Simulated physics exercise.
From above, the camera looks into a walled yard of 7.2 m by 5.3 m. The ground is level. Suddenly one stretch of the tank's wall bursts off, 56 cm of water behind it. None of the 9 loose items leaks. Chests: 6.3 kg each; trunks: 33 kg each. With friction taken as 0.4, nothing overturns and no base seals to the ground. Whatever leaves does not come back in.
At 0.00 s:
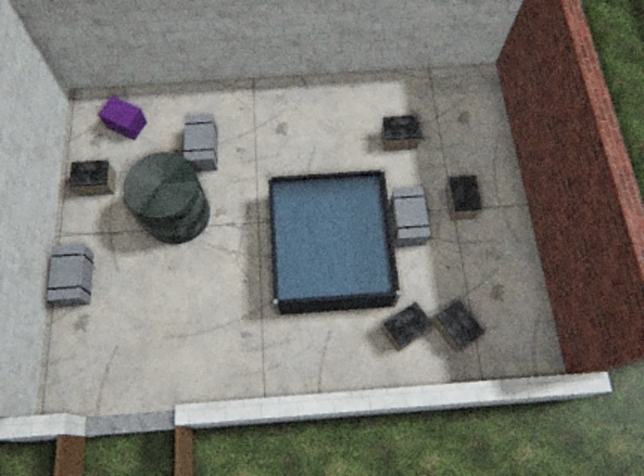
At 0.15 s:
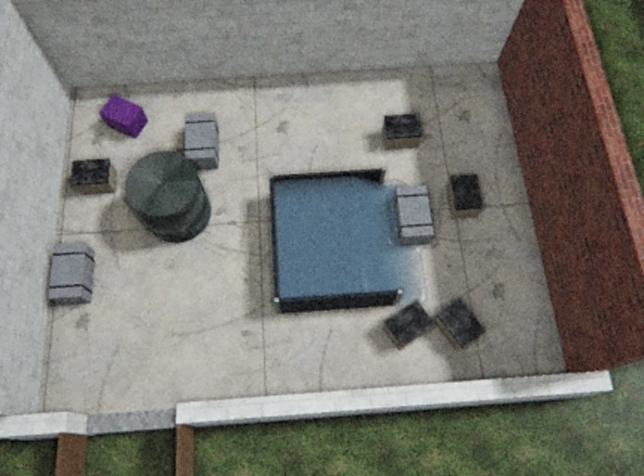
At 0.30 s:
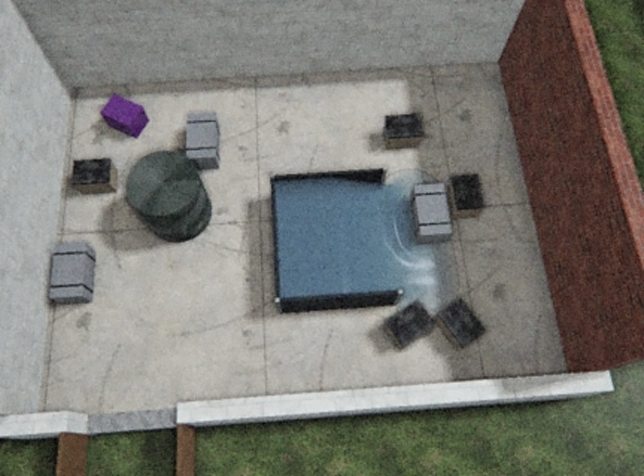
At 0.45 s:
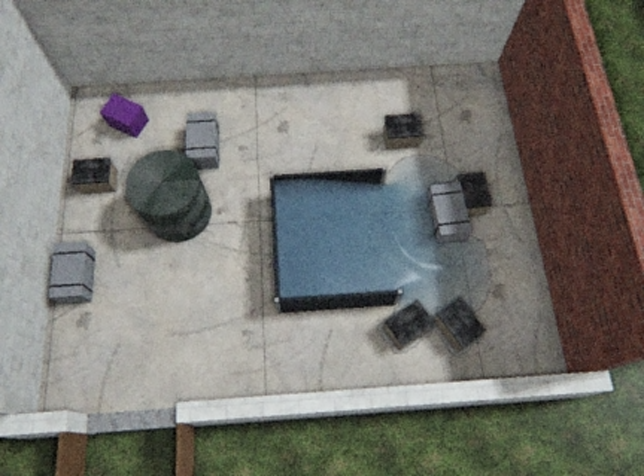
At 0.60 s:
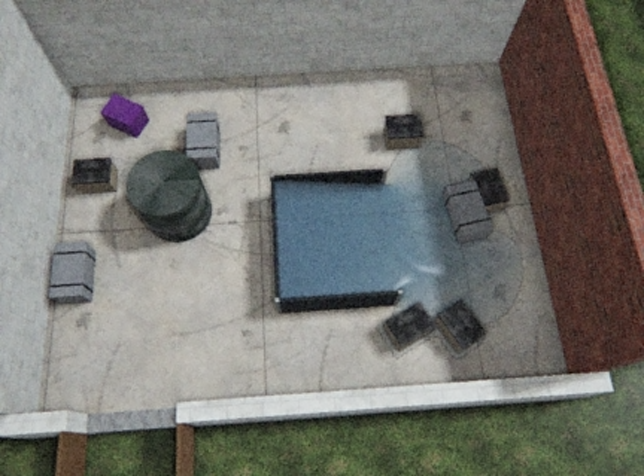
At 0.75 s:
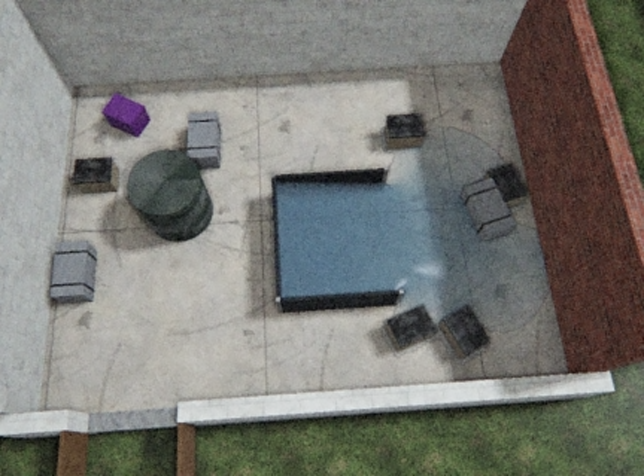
A walled yard with a pale paved floor and a red brick wall on the right is seen from high above by a still camera. A blue water tank stands near the centre, with a dark green drum, a purple box and grey and dark boxes around it. The tank's right side gives way, and water spreads rightward, pushing a grey box, which turns and shoves a dark one toward the brick wall.
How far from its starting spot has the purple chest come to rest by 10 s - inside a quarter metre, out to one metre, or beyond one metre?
The purple chest is out to one metre.
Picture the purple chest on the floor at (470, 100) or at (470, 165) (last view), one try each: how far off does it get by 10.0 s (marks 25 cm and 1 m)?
In turn: It travels far; it gets carried off.
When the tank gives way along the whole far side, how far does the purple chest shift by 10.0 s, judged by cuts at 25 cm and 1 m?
Under that change, the purple chest covers a big distance.
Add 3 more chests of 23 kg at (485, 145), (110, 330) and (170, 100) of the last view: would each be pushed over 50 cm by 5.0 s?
Going through them in the order asked, they come out clear of the mark, shy of the mark and shy of the mark.
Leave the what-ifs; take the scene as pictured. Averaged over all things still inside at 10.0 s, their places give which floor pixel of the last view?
At about (186, 187).
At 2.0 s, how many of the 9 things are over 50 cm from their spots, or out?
The count is 3.
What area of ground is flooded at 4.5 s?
28 m2.
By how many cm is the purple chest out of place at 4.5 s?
By that time, close to 0 cm.
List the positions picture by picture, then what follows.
In the first picture, the purple chest at (119, 111), on the bottom; 3.0 m2 under water; 0 of 9 have shifted.
In the second picture, the purple chest at (120, 110), on the bottom; water covers 3.7 m2; 0 of 9 have shifted.
In the third picture, the purple chest at (121, 110), on the bottom; 4.6 m2 under water; 1 of 9 have shifted.
In the fourth picture, the purple chest at (121, 109), on the bottom; water covers 5.9 m2; 2 of 9 have shifted.
In the fifth picture, the purple chest at (122, 109) rests on the ground; 7.4 m2 under water; 2 of 9 have shifted.
In the sixth picture, the purple chest at (123, 109), on the bottom; 8.8 m2 under water; 3 of 9 have shifted.
After 2.0 s the purple chest is near (123, 109), 0.0 m from its start, aground; 0 of 9 are out; 2 afloat.
After 4.5 s the purple chest is near (123, 109), 0.0 m from its start, aground; 0 of 9 are out; 3 afloat.
After 7.0 s the purple chest is near (84, 141), 0.8 m from its start, afloat; 0 of 9 are out; 5 afloat.
After 10.0 s the purple chest is near (126, 142), 0.6 m from its start, afloat; 0 of 9 are out; 6 afloat.
